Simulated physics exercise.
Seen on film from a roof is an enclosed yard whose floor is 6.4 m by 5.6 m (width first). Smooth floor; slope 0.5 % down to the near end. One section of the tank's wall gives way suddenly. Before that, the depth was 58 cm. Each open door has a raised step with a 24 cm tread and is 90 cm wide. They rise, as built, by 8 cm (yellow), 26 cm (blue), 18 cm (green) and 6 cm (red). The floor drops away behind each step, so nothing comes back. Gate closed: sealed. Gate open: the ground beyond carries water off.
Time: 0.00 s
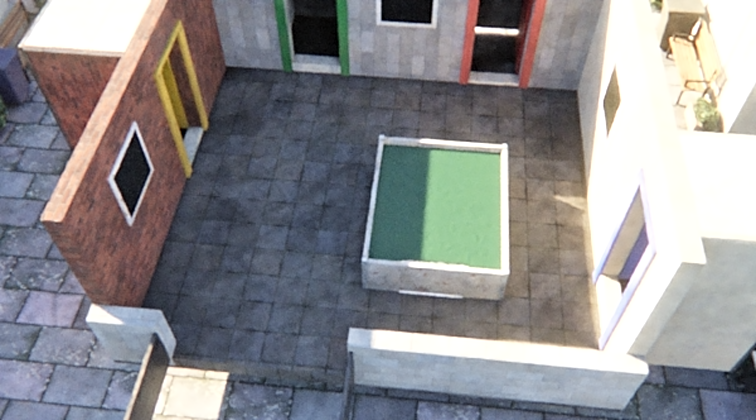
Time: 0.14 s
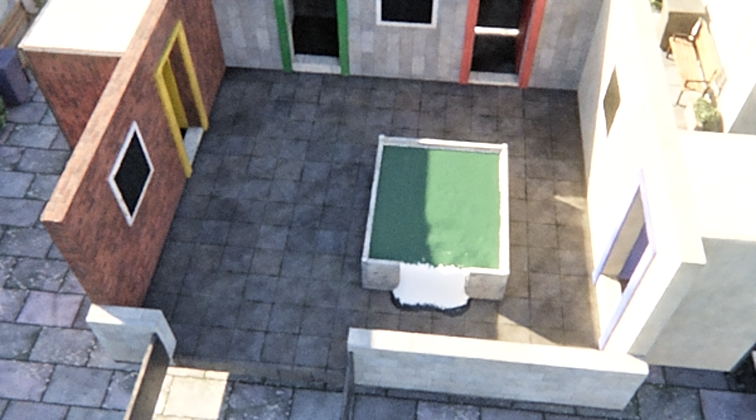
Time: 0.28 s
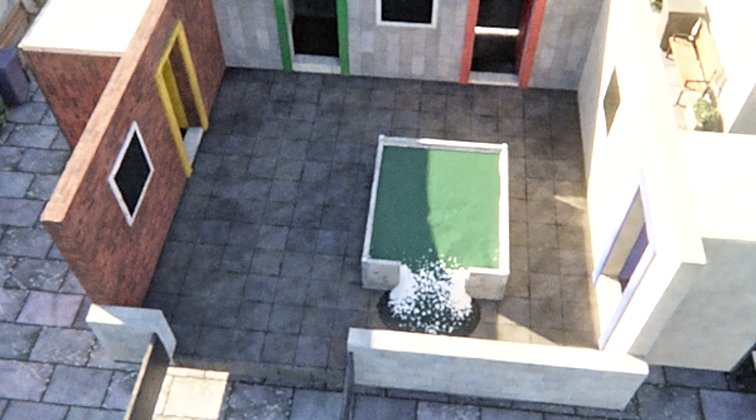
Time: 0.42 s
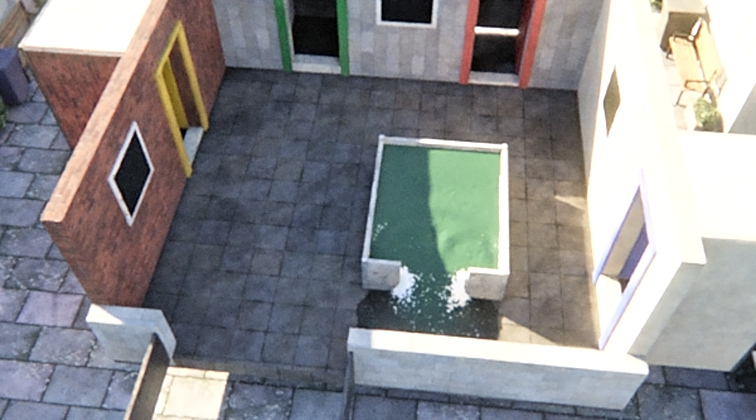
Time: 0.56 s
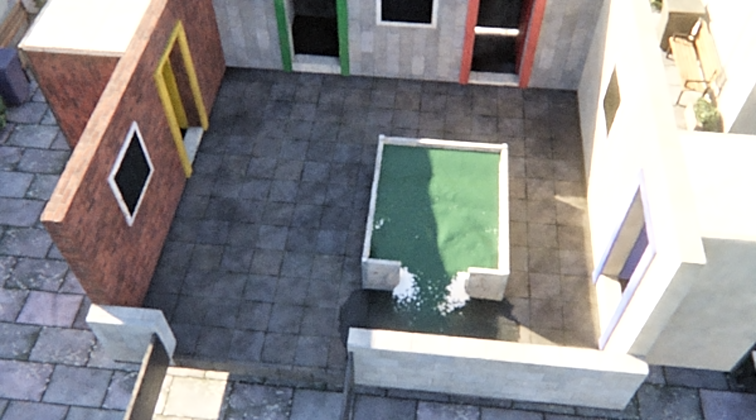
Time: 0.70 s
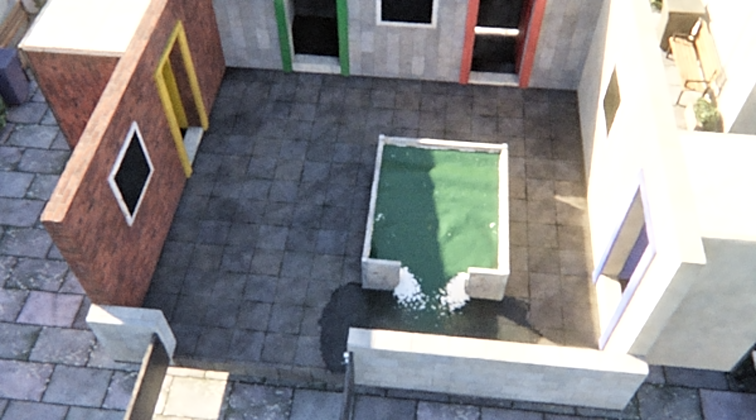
Water burst through the near wall of a green tank in a paved yard, foamed white at the gap, then spread a dark wet patch left and right along the low front wall.
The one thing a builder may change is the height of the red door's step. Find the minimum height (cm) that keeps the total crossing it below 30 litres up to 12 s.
The minimum is roughly 7 cm.
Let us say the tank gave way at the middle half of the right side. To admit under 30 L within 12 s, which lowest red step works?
Close to 9.0 cm at the least.
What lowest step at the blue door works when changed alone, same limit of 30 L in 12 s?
Blue - roughly 14.0 cm.
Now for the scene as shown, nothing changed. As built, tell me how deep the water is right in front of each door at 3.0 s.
Depths in cm: Yellow 0, blue 19, green 0, red 0.
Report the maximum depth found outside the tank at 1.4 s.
Max depth: Around 42 cm.
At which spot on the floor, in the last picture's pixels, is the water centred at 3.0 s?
I'd say around (431, 265).
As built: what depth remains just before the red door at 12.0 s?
Roughly 6.0 cm deep.
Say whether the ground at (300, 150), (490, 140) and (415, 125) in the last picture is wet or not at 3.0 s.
Listed order - unwetted, unwetted, unwetted.
After 1.4 s water covers 15 % of the floor, deepest (42 cm) near (422, 352); it has not reached the red door.
After 3.0 s water covers 40 % of the floor, deepest (30 cm) near (586, 381); it has not reached the red door.
After 12.0 s water covers 100 % of the floor, deepest (10 cm) near (421, 365); 6 cm at the red door, 46 litres in over its 6 cm step.
At the red door as built, the water arrived by 4.2 s and peaked near 11 cm at 5.0 s.
With a step of 6 cm, 46 litres would have come in within the 12 s; with 8 cm, 17 litres. So under 30 litres takes about 7 cm.
